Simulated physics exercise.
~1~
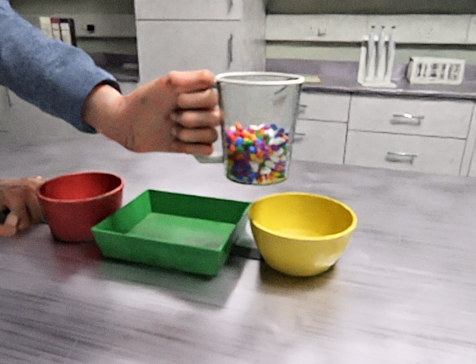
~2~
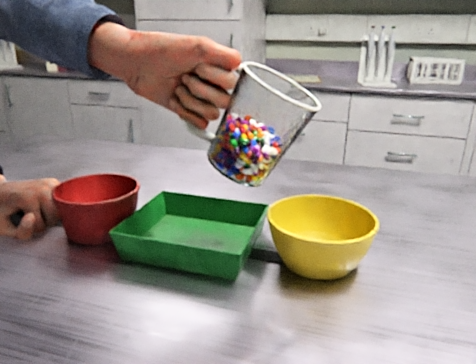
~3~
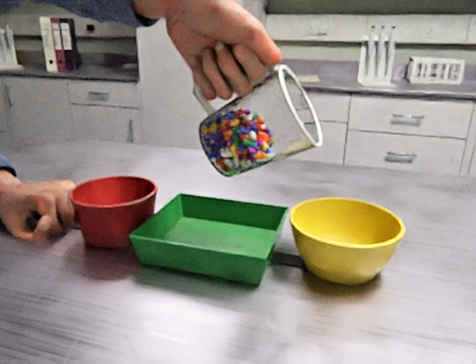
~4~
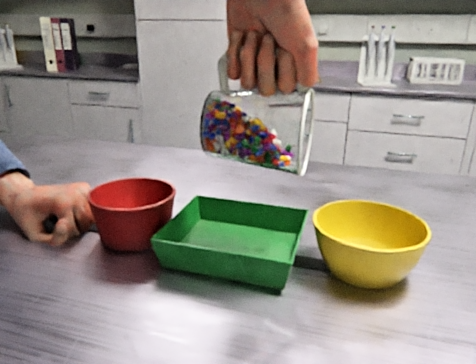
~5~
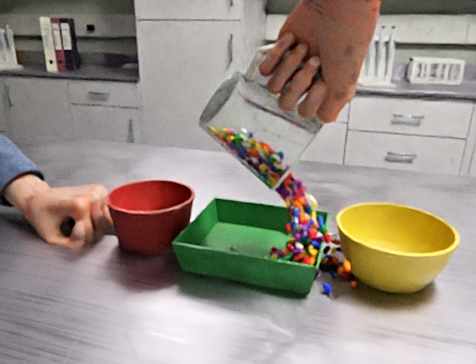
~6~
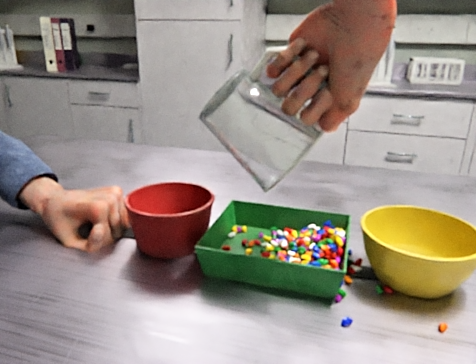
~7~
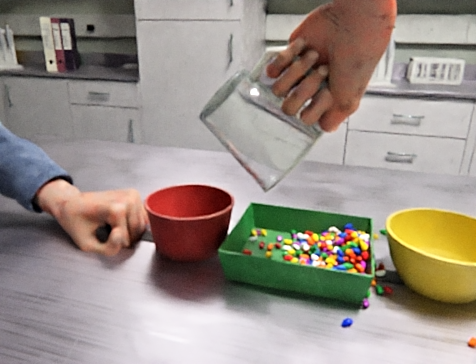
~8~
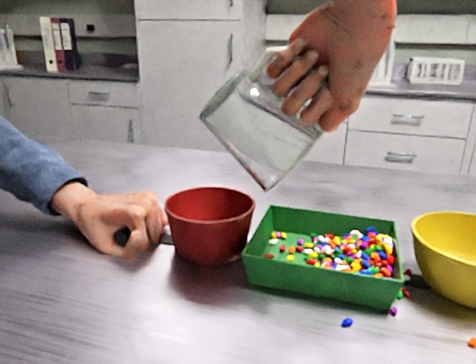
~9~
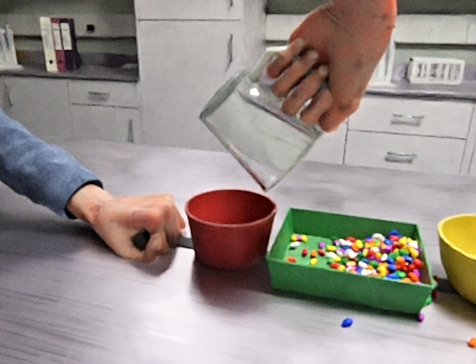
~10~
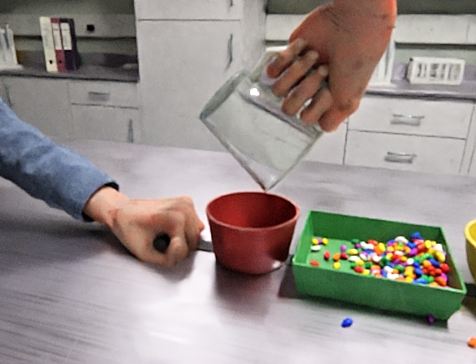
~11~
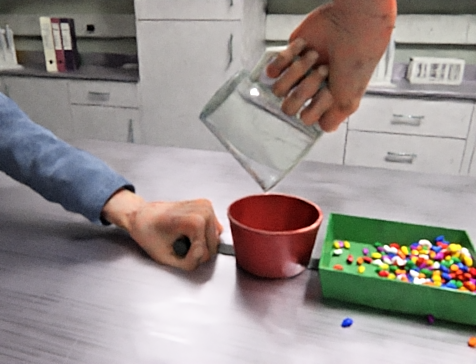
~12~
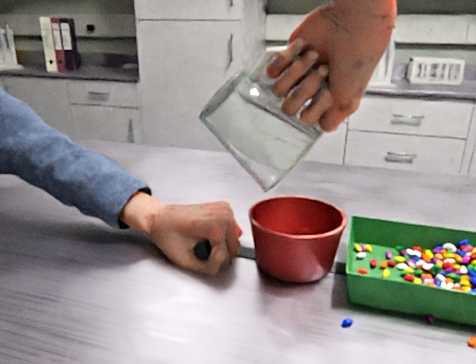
A hand lifts a clear cup of colourful jelly beans above a grey table, while a red dish, a green tin and a yellow bowl, joined in a row, slide to the right beneath it. Another hand at the left holds a dark handle beside the red dish and moves along with the row. The cup tips further and further until the jelly beans pour into the right side of the green tin, with a few spilling onto the table. The emptied cup stays tilted as the row keeps sliding. Finally, the yellow bowl is out of view, and most jelly beans lie in the green tin.
